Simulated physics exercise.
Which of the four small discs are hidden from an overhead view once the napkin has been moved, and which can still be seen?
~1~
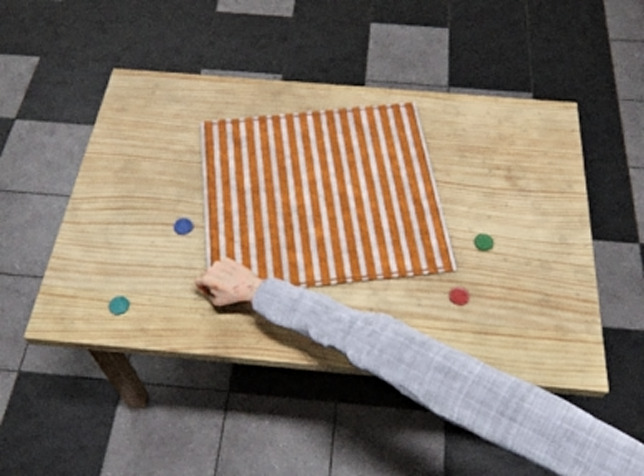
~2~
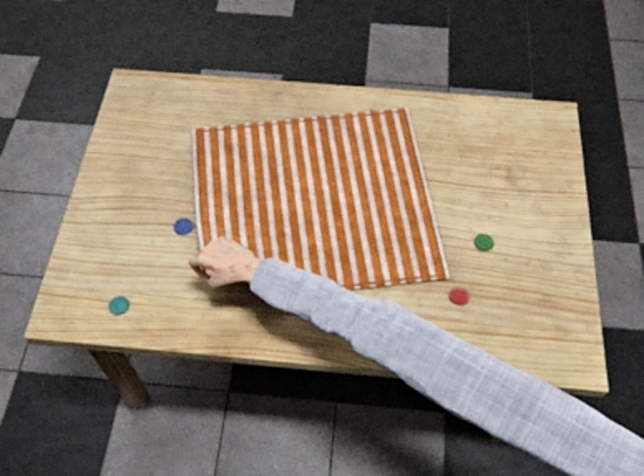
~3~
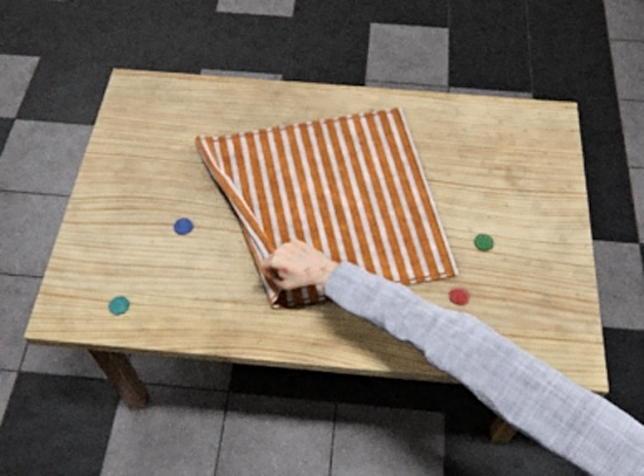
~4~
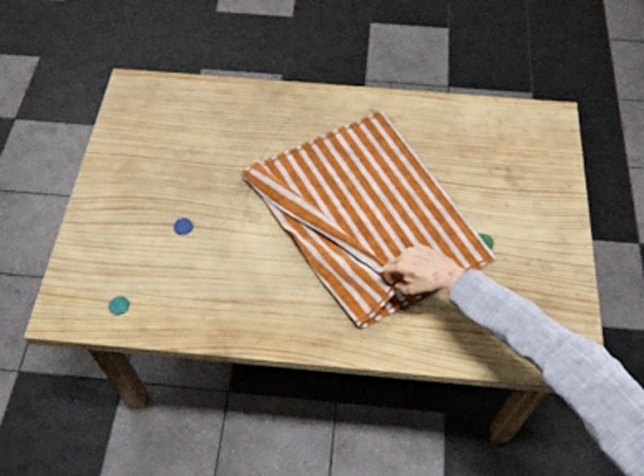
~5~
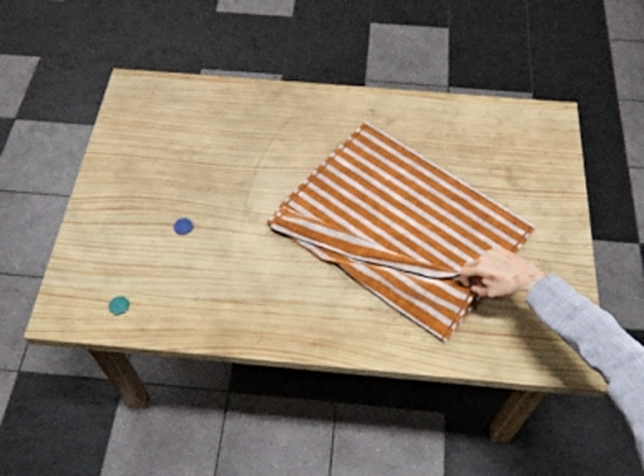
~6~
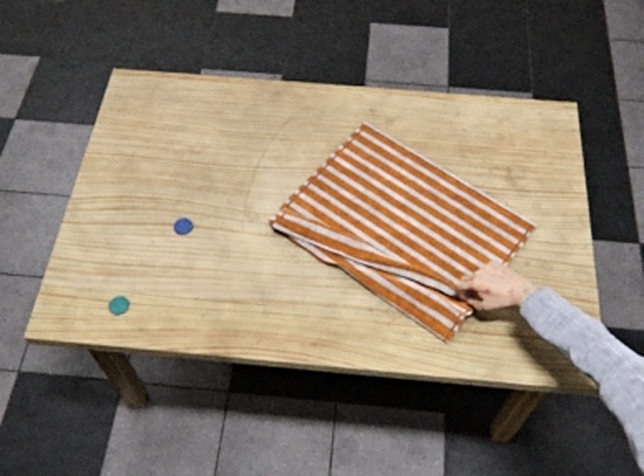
The red and green discs end up hidden under the napkin, while the blue and teal ones remain in plain view on the left side of the table.
The clip opens on an orange and white striped napkin lying flat on a wooden table, with blue and teal discs to its left and green and red ones to its right. A hand in a pale sleeve holds the near left corner and first shifts the napkin slightly left. The hand then carries the corner rightward, folding that edge over. As it keeps going, the whole napkin turns and slides right, covering the red disc and then the green one. It ends partly folded and slanted, the hand still at its near right end.
